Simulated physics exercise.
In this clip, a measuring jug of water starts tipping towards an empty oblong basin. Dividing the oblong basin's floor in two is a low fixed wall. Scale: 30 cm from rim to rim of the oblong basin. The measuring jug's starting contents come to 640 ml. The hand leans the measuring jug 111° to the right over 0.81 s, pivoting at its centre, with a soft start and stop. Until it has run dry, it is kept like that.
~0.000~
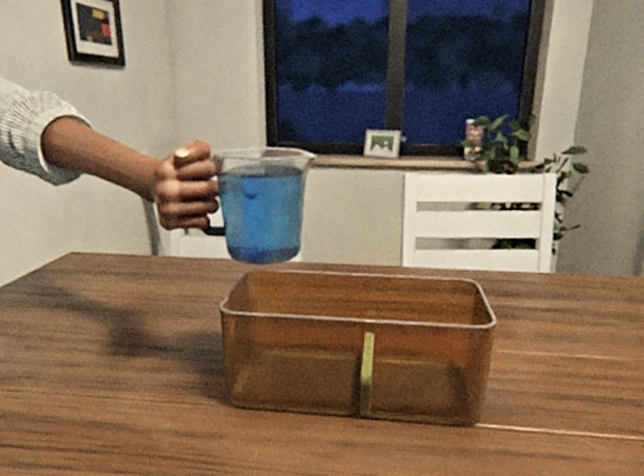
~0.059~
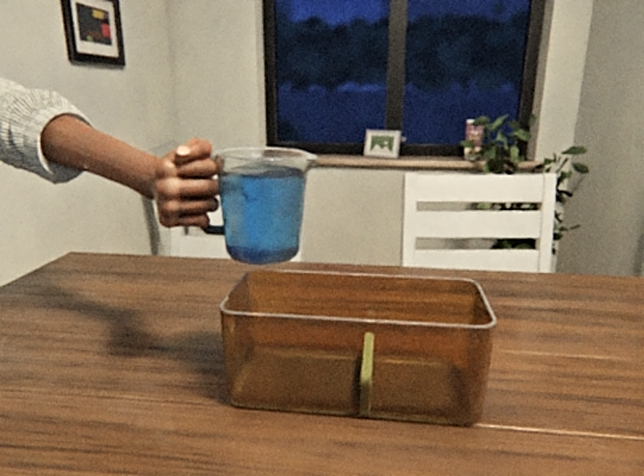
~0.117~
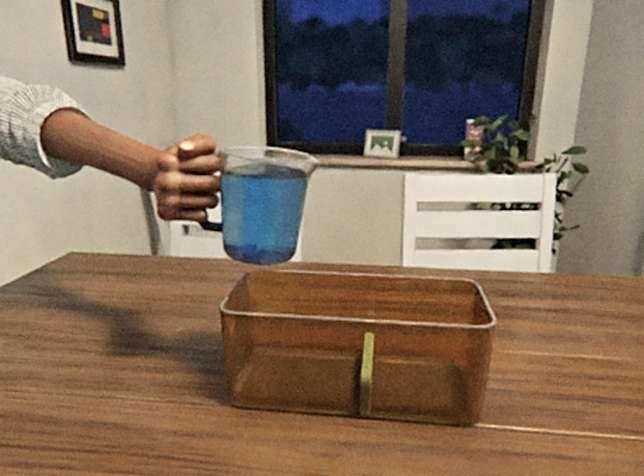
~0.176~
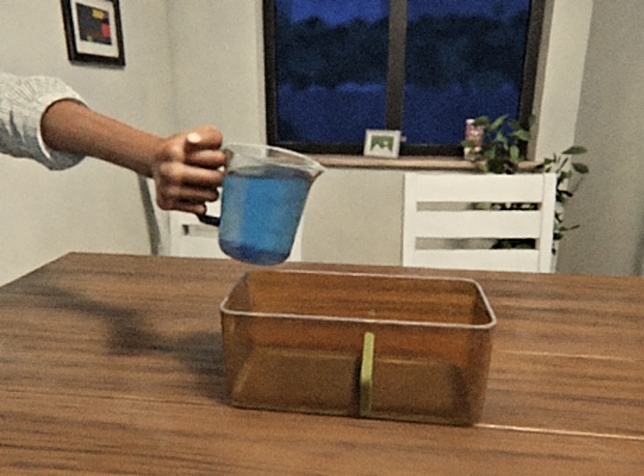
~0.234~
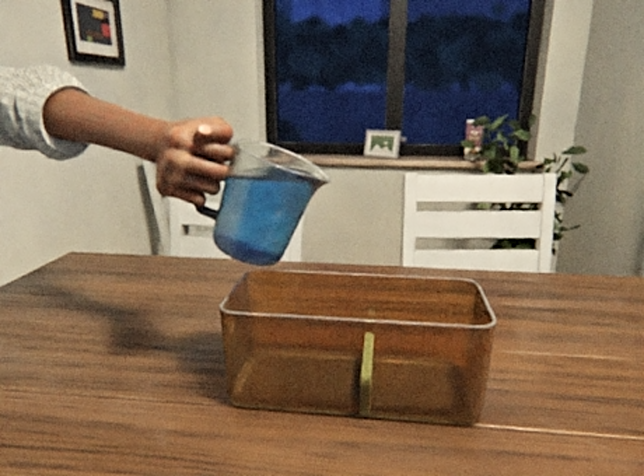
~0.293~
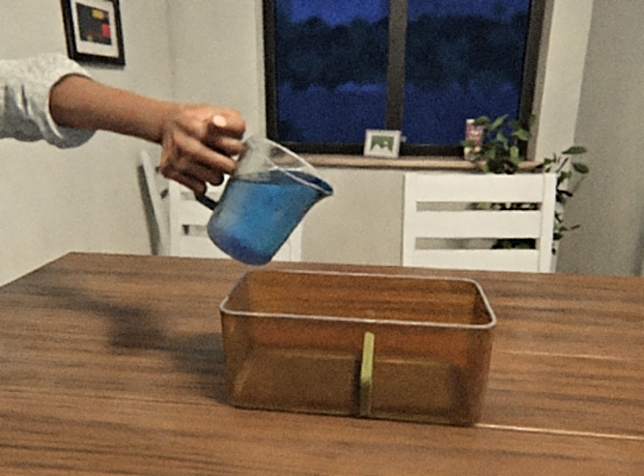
The video shows a hand holding a clear measuring jug of blue water above an empty, amber oblong basin with a low green wall inside, on a wooden table; the hand gradually tilts the jug to the right.
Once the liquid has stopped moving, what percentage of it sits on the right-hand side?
About 45 per cent.
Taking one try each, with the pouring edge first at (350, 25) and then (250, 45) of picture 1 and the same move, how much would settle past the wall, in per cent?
The first try gives around 75 percent, the second around 10 percent.
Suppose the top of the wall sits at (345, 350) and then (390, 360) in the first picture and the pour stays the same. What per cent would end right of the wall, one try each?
85 in a hundred, followed by 10 in a hundred.
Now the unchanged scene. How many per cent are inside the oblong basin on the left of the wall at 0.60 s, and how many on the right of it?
I'd say about 5 left and about 18 right.
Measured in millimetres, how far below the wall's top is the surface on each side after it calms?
Roughly 24 mm on the left side and roughly 22 mm on the right.
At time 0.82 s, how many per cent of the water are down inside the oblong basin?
Around 84 parts in a hundred.
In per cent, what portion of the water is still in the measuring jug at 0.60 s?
Roughly 58 %.
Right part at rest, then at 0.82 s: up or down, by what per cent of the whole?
The share ends bigger than before, by about 1 %.
After 0.60 s the tilt is 93° and 57 per cent is still to pour, 5 is left of the wall and 17 right of it.
After 0.82 s the tilt is 111° and 10 per cent is still to pour, 40 is left of the wall and 44 right of it.
After 1.06 s the tilt is 111° and 0 per cent is still to pour, 53 is left of the wall and 45 right of it.
After 1.31 s the tilt is 111° and 0 per cent is still to pour, 54 is left of the wall and 45 right of it.
In the end 54 per cent lies left of the wall, 45 right of it and 1 outside.
